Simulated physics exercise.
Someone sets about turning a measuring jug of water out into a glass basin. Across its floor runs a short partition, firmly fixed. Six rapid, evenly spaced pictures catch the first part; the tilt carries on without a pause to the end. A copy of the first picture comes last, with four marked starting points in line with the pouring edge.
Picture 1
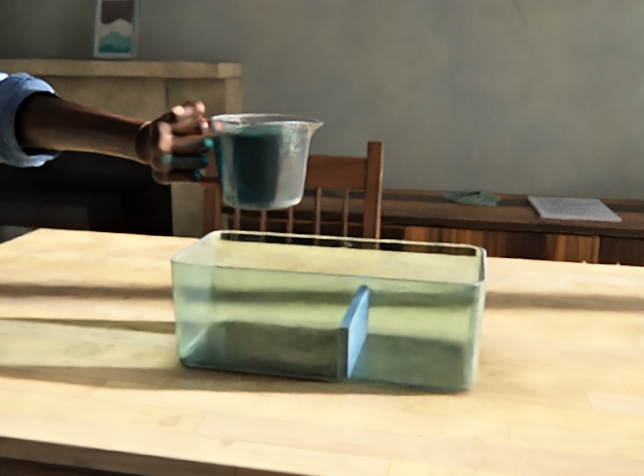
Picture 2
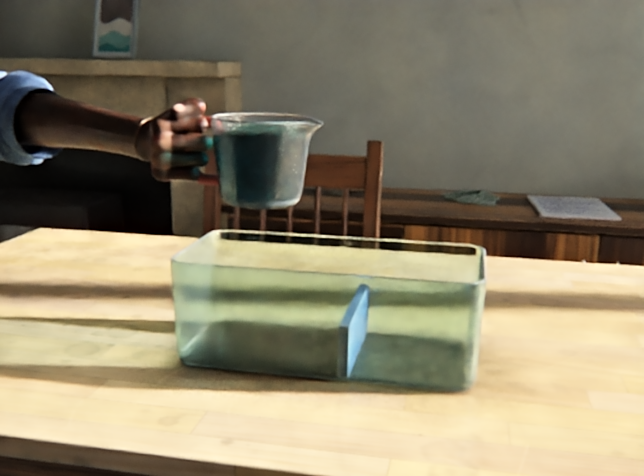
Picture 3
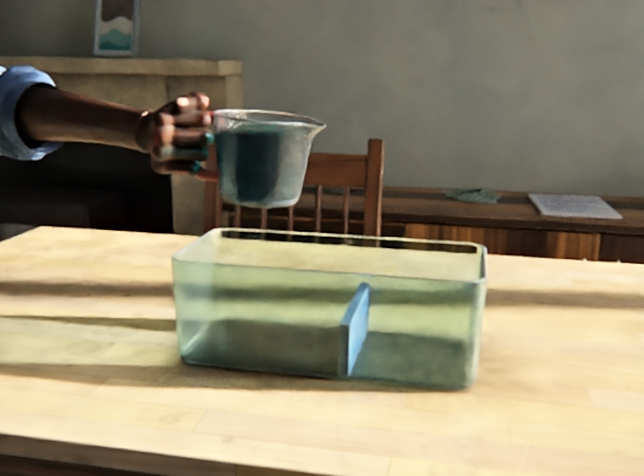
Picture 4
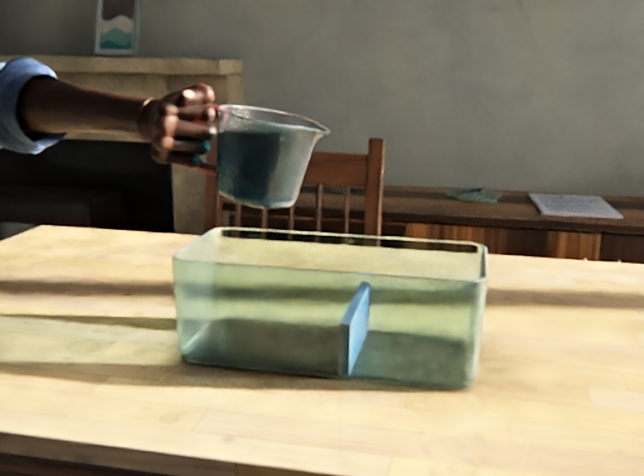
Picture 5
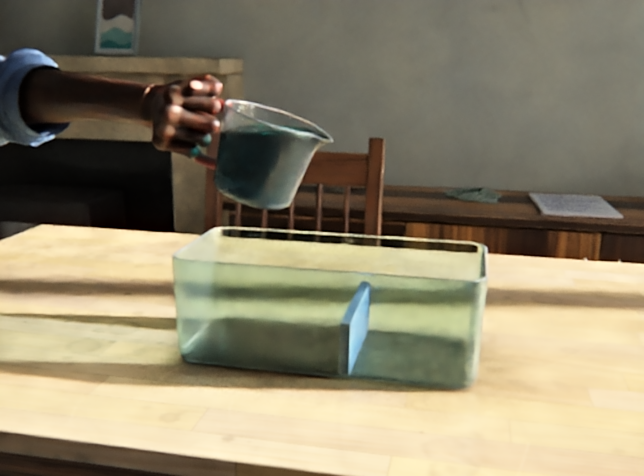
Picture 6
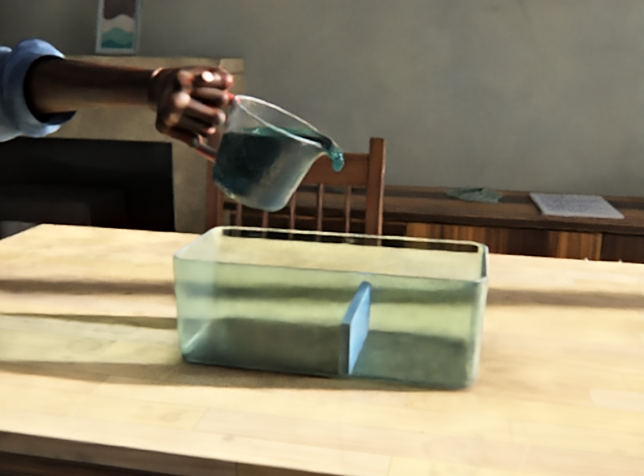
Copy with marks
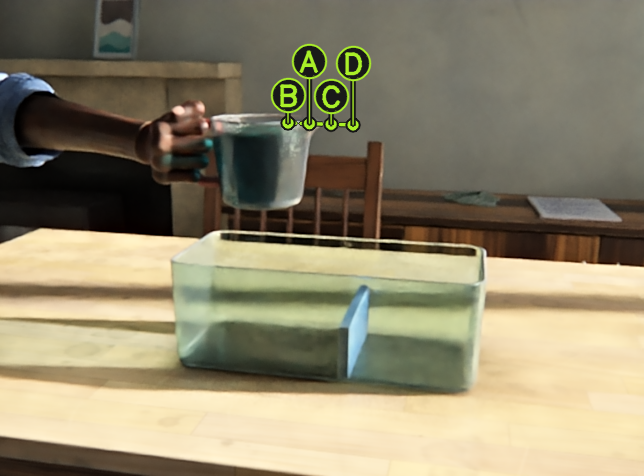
The footage shows a hand holding a clear jug of dark teal water above a glass basin with a short blue partition on a wooden table, then gradually tilting it rightward until water begins coming over the lip.
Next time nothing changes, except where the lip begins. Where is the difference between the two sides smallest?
It is A.
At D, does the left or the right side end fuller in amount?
More ends on the right.
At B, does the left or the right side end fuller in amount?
More ends on the left.
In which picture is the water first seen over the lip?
In picture 6.
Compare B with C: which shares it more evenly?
That is dot C.
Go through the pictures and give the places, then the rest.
The first frame shows upright, lip at (321, 124); basin from (180, 361) to (475, 391); top of the wall at (355, 304); nothing has left yet.
The second frame shows upright, lip at (321, 124); nothing has left yet.
The third frame shows tipped about 4°, lip at (324, 126); nothing has left yet.
The fourth frame shows tipped about 10°, lip at (327, 132); nothing has left yet.
The fifth frame shows tipped about 17°, lip at (330, 140); nothing has left yet.
The sixth frame shows tipped about 26°, lip at (333, 151); water is over the lip, down to (338, 168).
In lime, A at (309, 123); B at (288, 123); C at (331, 124); D at (353, 125).
With A, about 48 % ends left of the wall and 51 % right of it.
With B, about 90 % ends left of the wall and 9 % right of it.
With C, about 20 % ends left of the wall and 79 % right of it.
With D, about 4 % ends left of the wall and 95 % right of it.
